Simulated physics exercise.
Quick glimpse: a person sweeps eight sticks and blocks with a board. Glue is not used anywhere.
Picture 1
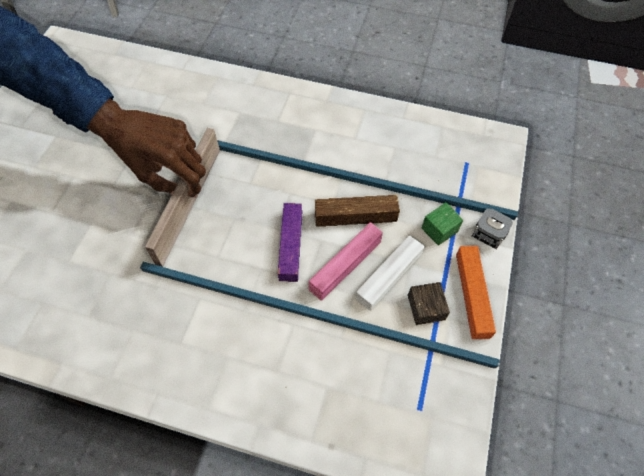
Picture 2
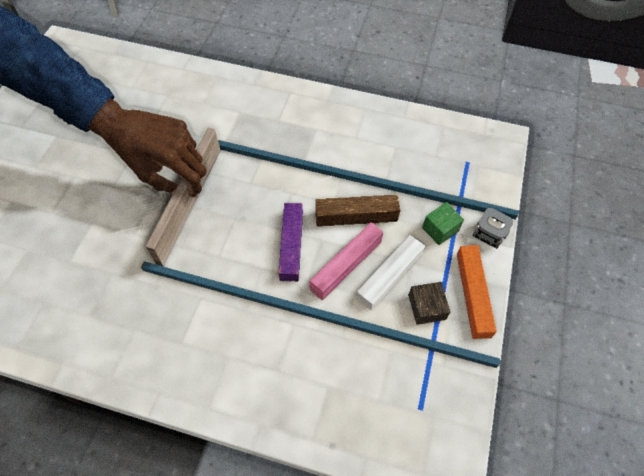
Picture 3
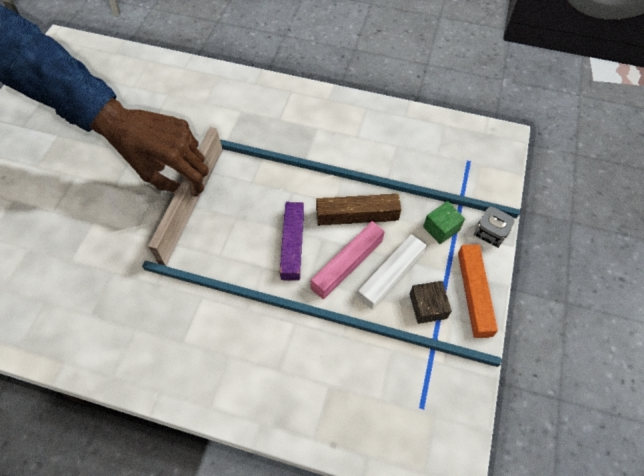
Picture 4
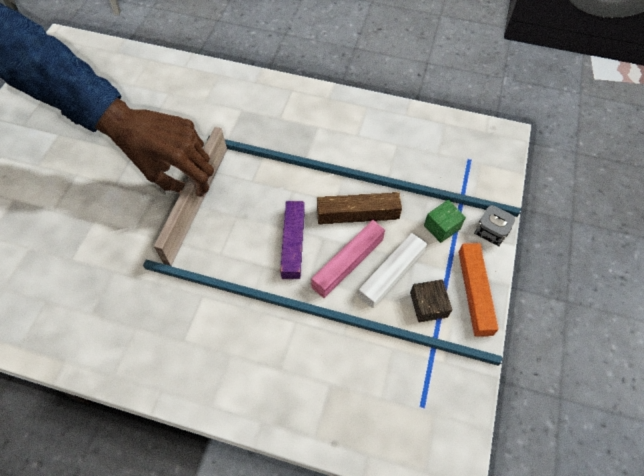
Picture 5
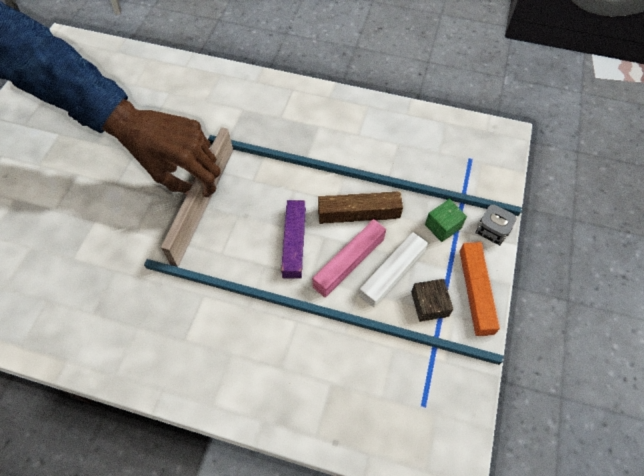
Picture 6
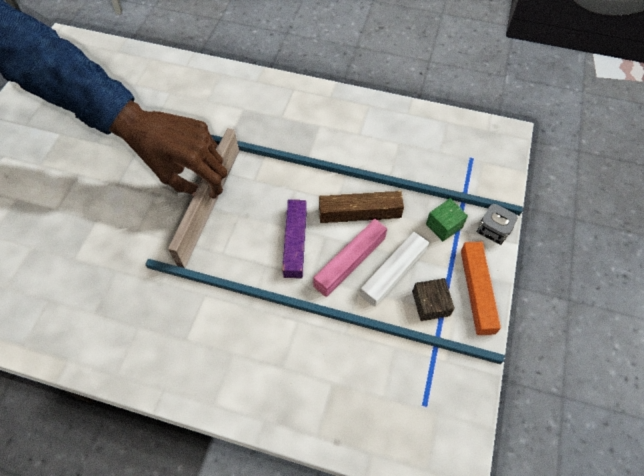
The clip opens on a pale tiled board where a dark-sleeved hand holds a wooden plank upright between two teal rails, left of eight scattered sticks and blocks near a blue line. The hand then slides the plank slightly right, leaving a gap before the purple bar, while the pieces stay put.
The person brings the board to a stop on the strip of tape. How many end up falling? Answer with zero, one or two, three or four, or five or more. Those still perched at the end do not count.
I would say three or four fall.
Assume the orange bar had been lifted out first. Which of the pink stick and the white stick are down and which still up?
The pink stick survives, the white stick stays on.
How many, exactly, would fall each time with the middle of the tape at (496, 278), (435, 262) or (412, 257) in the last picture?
Per try: 7; 2; 1.
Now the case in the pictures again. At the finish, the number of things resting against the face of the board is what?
The count comes out at 1.
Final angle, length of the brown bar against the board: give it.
I'd estimate about 55 degrees.
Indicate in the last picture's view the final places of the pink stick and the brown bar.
Listed as asked: First (477, 295), and then (509, 226).
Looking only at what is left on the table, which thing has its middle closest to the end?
That would be the green block.
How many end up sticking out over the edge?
Overhang count: 2.
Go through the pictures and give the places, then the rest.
In the first frame, grey case (492, 229); orange bar (475, 291); black block (428, 304); board (186, 195); tape (446, 271).
In the second frame, orange bar (476, 291); pink stick (347, 261).
In the third frame, black block (430, 302); purple bar (292, 240).
In the fourth frame, grey case (495, 226); white stick (393, 270).
In the fifth frame, orange bar (479, 288); brown bar (360, 208).
In the sixth frame, grey case (497, 224); orange bar (480, 287); black block (433, 299); board (207, 196); tape (451, 266).
Soon after, none off yet; grey case at rest near (497, 224); orange bar at rest near (480, 287); black block at rest near (433, 299).
Then, none off yet; grey case at rest near (497, 224); orange bar at rest near (480, 287); black block moving near (440, 303).
At rest, the number that fall off is three or four; fallen, black block, orange bar and grey case.
